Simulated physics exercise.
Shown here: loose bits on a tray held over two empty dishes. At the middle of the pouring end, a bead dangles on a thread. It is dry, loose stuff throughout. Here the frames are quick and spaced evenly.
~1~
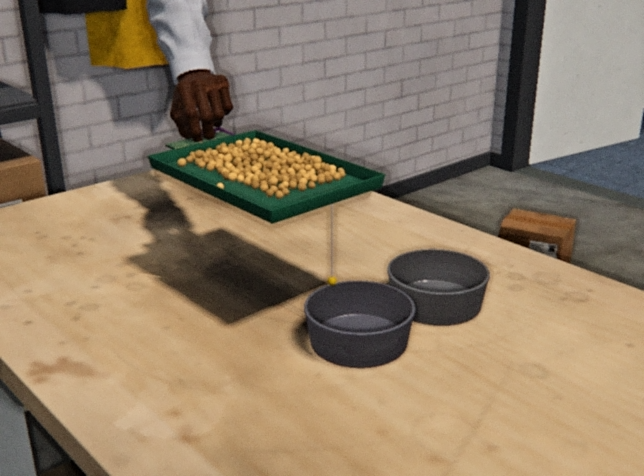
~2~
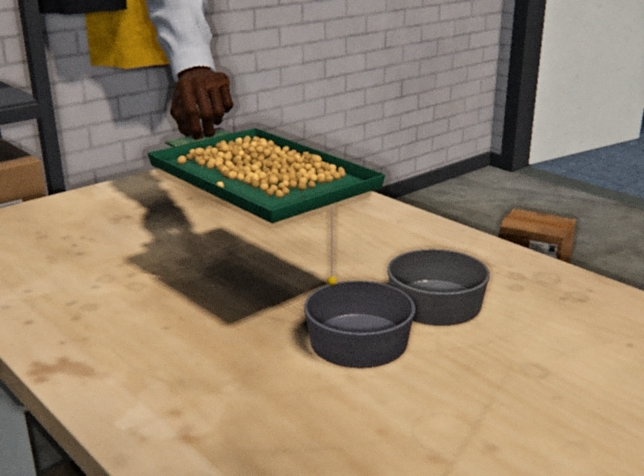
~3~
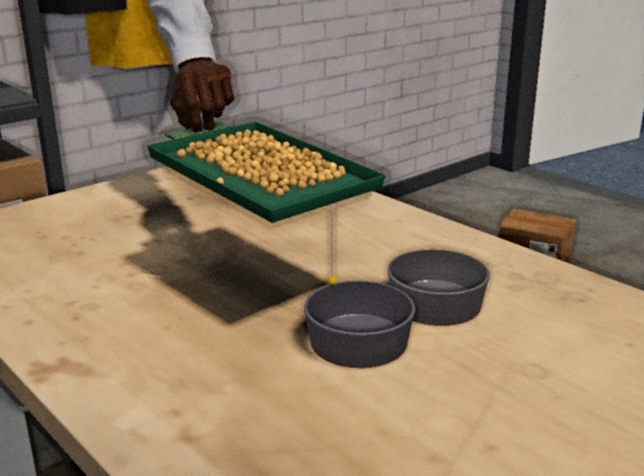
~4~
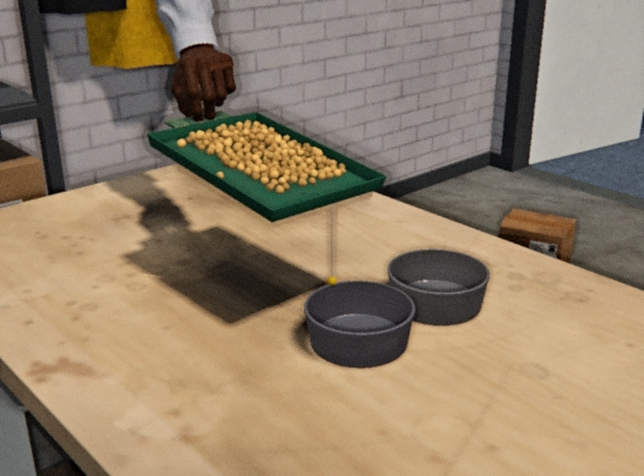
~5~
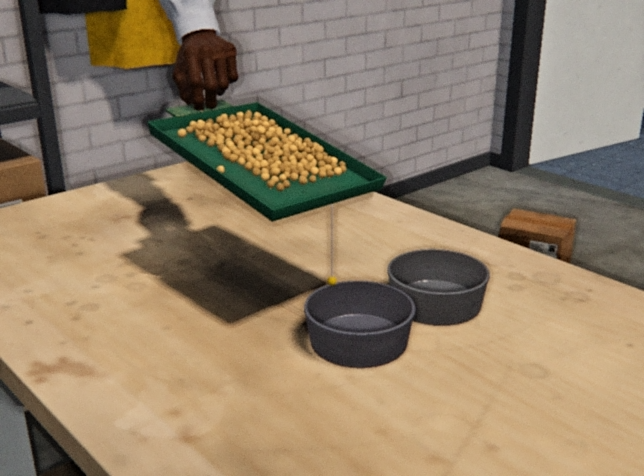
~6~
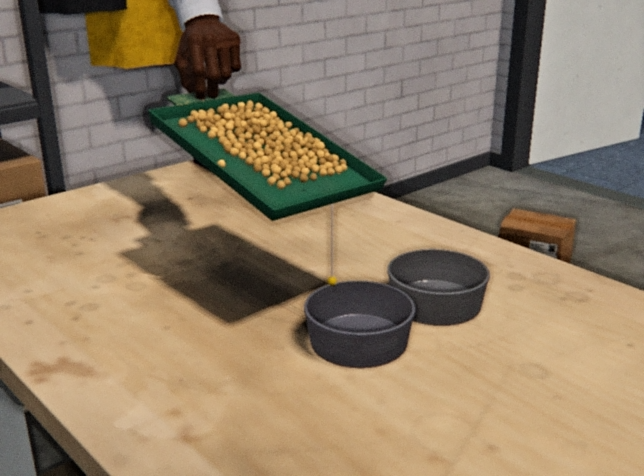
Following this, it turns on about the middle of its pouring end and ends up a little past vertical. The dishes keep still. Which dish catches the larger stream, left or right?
The left one.
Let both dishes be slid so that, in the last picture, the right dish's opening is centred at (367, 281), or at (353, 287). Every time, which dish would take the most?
First place: The rightmost dish. Second place: The rightmost dish.
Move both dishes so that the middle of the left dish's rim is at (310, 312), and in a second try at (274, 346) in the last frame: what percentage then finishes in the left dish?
Around 20 and then 0 per cent.
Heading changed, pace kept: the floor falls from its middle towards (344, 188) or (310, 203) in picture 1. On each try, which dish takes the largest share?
Heading one: The dish placed right; heading two: The dish placed left.
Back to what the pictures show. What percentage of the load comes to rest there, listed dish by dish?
Left dish near 60 in a hundred; right dish near 20.
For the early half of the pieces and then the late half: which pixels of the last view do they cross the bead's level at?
Earlier portion about (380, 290); later portion about (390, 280).
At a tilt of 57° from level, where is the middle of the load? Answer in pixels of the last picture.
Centre estimate: (328, 152).
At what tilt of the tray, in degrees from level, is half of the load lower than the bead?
Roughly 110 degrees at that moment.
Soon after the last picture, tray tipped steeply; nearly all on the tray; a stray few in the air.
A little later, tray tipped right over; nearly all on the tray; a stray few in the left dish; a stray few outside both.
Later still, tray tipped past a quarter turn; about two thirds in the left dish; a small part in the right dish; about a quarter outside both.
At rest, tray tipped past a quarter turn; about two thirds in the left dish; a small part in the right dish; about a quarter outside both.
